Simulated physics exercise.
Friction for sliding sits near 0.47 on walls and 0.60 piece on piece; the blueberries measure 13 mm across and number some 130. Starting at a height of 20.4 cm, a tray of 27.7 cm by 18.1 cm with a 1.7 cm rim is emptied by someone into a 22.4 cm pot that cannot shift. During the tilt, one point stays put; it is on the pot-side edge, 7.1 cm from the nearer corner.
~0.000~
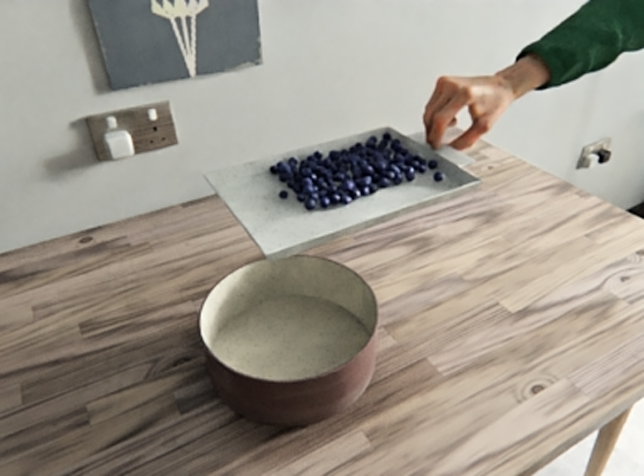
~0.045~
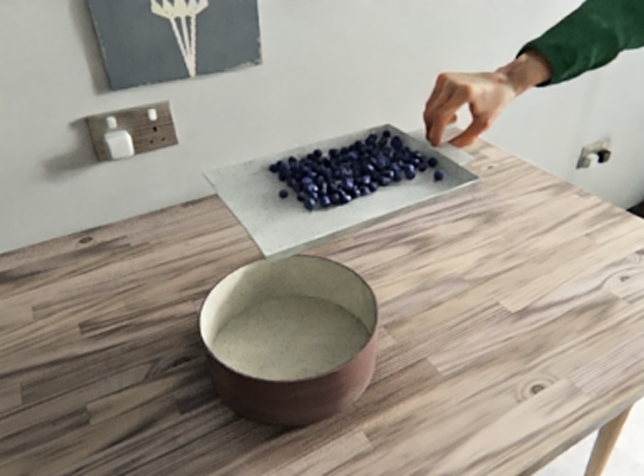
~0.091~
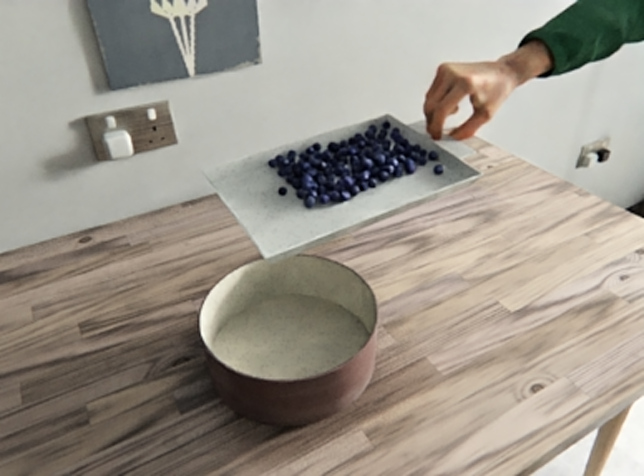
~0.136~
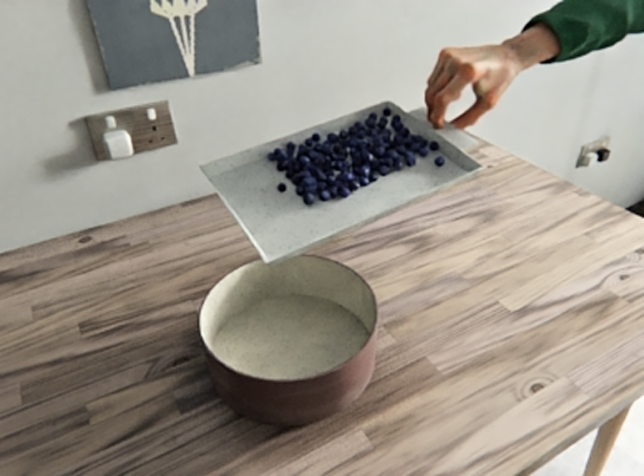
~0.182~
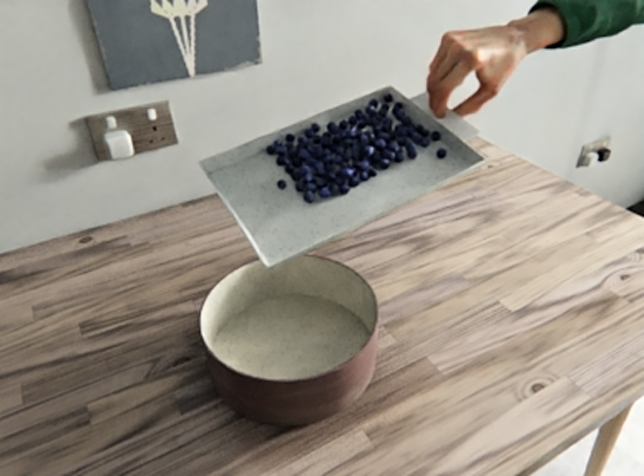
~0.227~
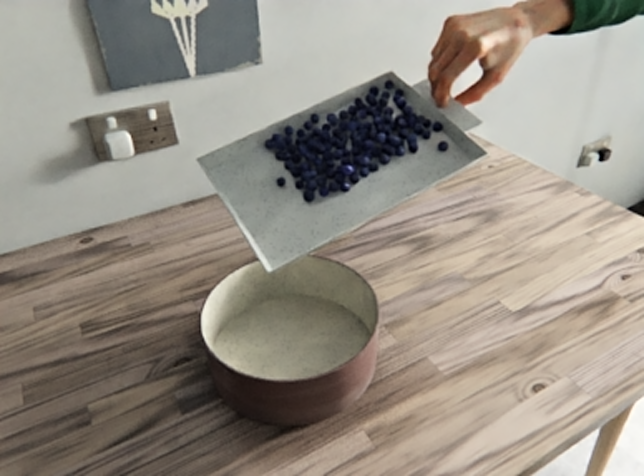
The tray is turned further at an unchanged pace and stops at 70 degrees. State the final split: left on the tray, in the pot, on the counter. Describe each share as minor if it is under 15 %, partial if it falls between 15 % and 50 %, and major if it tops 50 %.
One by one: Tray: A small portion. Pot: The main portion. Counter: A middle portion.
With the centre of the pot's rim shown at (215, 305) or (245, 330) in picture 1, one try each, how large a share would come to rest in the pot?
Roughly 20 and 80 percent.
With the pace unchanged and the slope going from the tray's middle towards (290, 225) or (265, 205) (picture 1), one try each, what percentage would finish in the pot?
The share comes to roughly 40 in a hundred, then roughly 15 in a hundred.
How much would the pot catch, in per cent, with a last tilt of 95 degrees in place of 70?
The pot would get around 80 per cent.
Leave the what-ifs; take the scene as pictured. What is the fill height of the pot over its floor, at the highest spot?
2.5 cm.
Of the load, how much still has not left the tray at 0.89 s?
Estimate: About 15 percent.
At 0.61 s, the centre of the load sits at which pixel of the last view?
Near (315, 232).
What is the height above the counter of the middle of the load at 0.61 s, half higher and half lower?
Roughly 22 centimetres, give or take.
After 0.46 s, tilt 45 degrees; the tray holds 100 %, the pot 0 %.
Then, at 0.61 s, tilt 62 degrees; the tray holds 85 %, the pot 0 %.
After 0.89 s, tilt 70 degrees; the tray holds 15 %, the pot 55 %.
In the end, at 2.2 s, tray 5 %, pot 75 %, counter 20 %.
